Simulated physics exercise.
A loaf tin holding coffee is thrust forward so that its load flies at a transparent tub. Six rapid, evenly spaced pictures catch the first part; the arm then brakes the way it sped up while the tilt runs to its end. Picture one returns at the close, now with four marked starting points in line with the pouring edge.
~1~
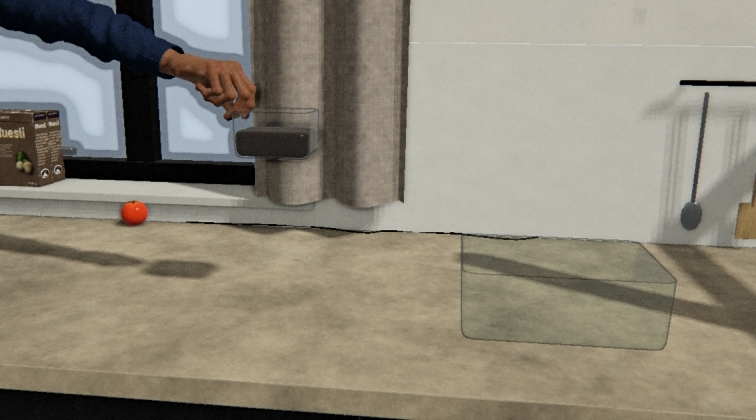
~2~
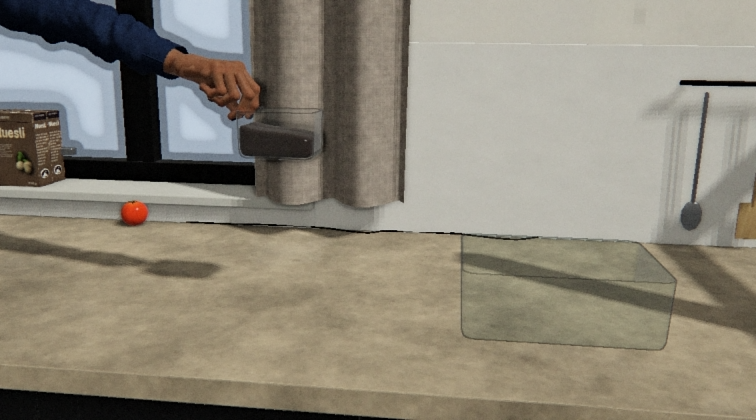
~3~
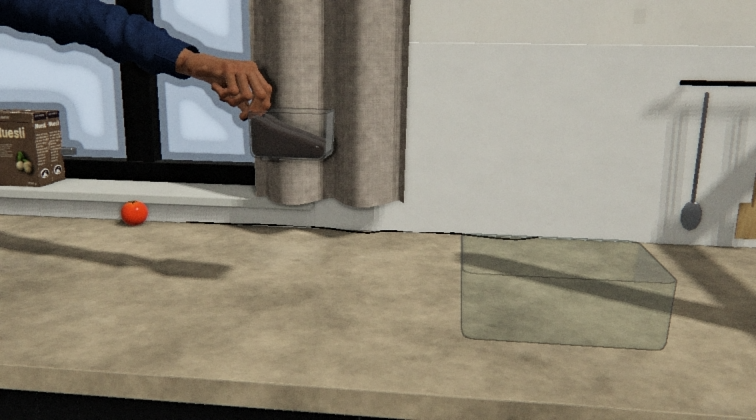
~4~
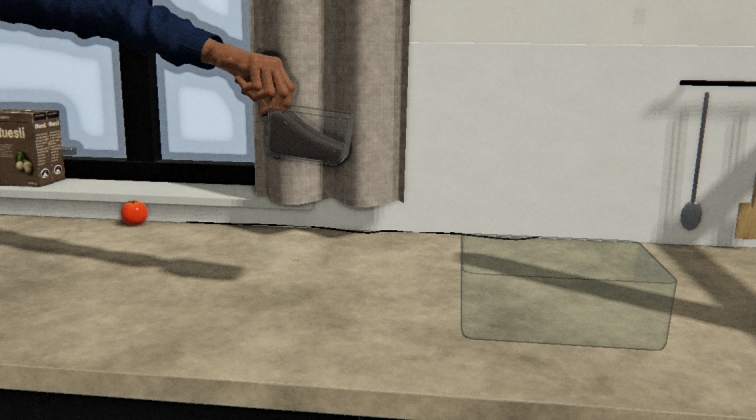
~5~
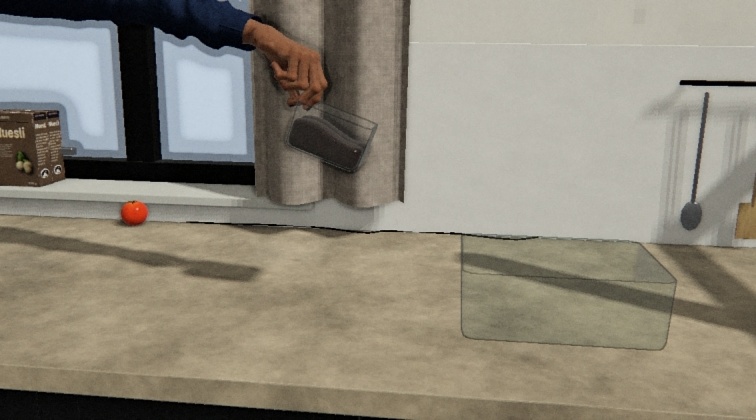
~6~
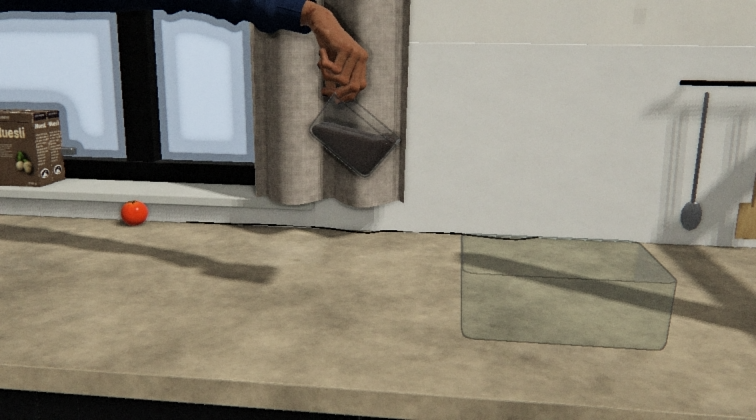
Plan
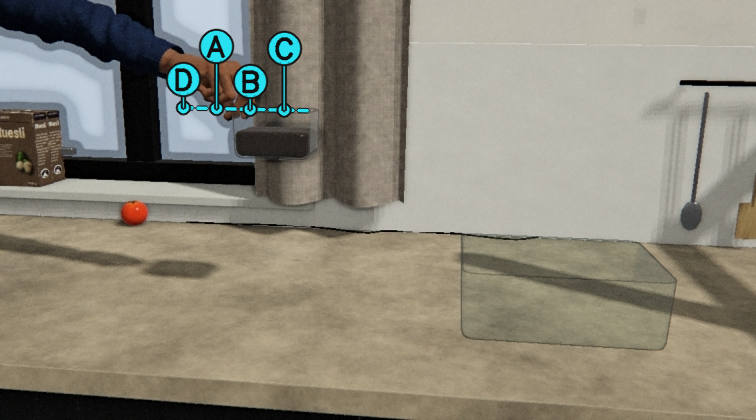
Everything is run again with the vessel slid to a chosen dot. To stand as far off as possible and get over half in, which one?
The limit is C.
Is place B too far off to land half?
Yes, it does.
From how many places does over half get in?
One of them.
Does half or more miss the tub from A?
Yes, that goes wrong.
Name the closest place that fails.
It is B.
In cyan, A at (216, 108); B at (250, 109); C at (284, 110); D at (183, 107).
For place A, about 0 % lands in the tub, 99 % falls short.
For place B, about 25 % lands in the tub, 72 % falls short and 3 % goes beside or beyond.
For place C, about 70 % lands in the tub, 22 % falls short and 7 % goes beside or beyond.
For place D, about 0 % lands in the tub, 100 % falls short.
